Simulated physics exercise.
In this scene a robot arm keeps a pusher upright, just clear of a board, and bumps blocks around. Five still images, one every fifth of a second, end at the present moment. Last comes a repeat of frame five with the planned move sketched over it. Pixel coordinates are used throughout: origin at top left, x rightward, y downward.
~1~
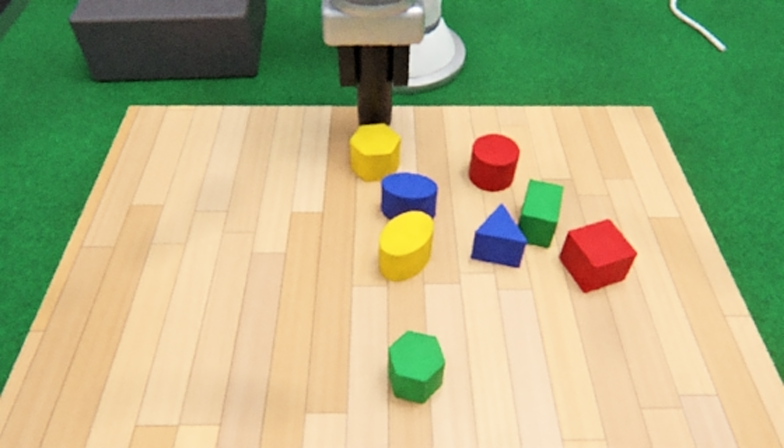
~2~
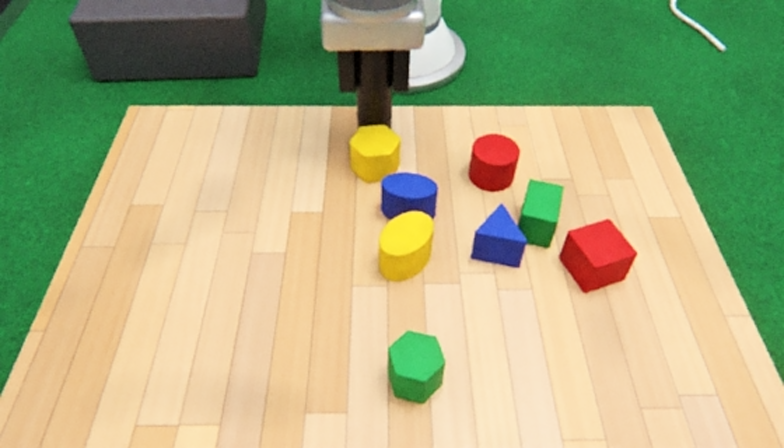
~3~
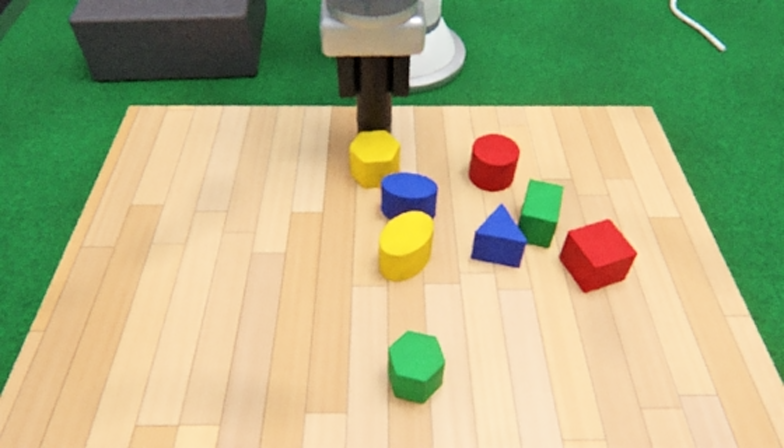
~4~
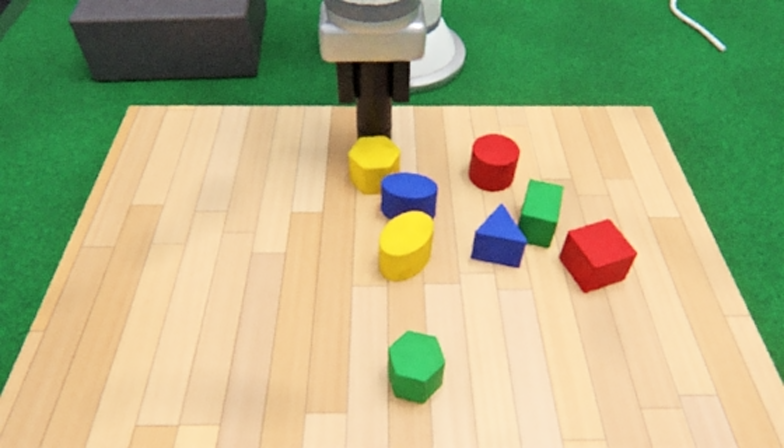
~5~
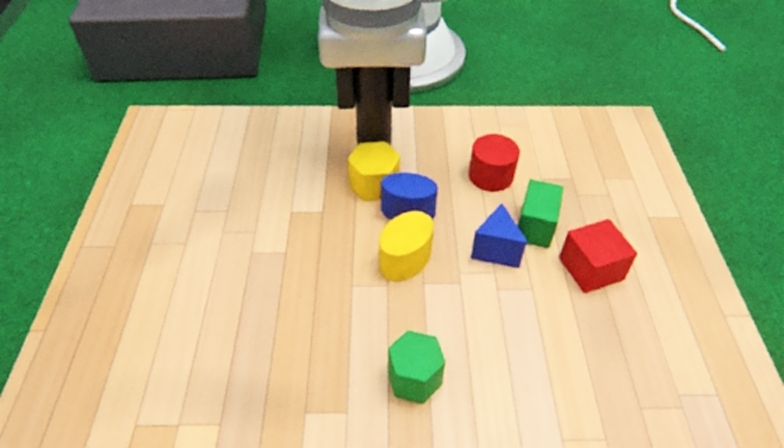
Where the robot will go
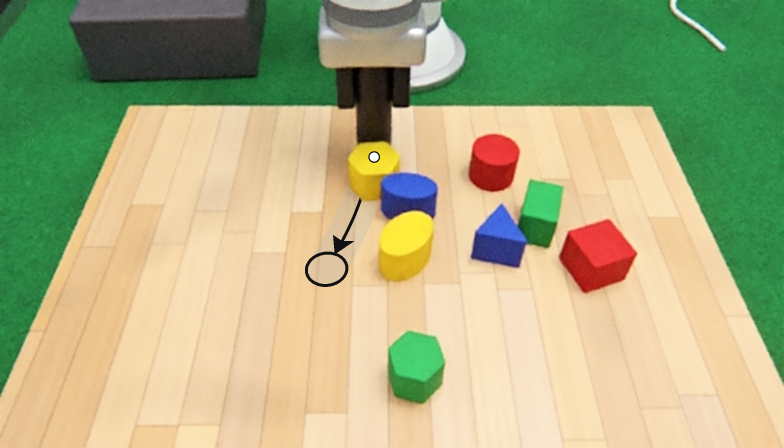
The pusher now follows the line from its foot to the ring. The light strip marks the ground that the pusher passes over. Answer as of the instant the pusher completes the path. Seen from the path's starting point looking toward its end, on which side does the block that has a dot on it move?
The shift goes left.
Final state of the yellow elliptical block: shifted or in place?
By the time the path is finished, it has hardly shifted at all.
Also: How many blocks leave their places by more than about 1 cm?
The number of blocks that move over 1 cm is two.
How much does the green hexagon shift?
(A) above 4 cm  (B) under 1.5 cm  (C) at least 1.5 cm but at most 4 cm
Choice B: Under 1.5 cm.
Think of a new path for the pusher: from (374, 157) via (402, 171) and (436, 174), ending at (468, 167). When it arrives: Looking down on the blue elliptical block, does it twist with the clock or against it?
It is turned anticlockwise.
The line goes from (374, 157) by way of (357, 209) to (327, 269); the dot is on the yellow hexagon.
On the path given first. One third of the way, pusher at (363, 178); yellow hexagon at (363, 195); blue elliptical block at (415, 195), turned 45° anticlockwise.
Two thirds of the way, pusher at (348, 216); yellow hexagon at (355, 237), turned 20° anticlockwise; blue elliptical block at (416, 196), turned 50° anticlockwise.
At the end, pusher at (325, 256); yellow hexagon at (353, 275), turned 60° anticlockwise; yellow elliptical block unmoved; blue elliptical block at (416, 196), turned 50° anticlockwise; green hexagon unmoved.
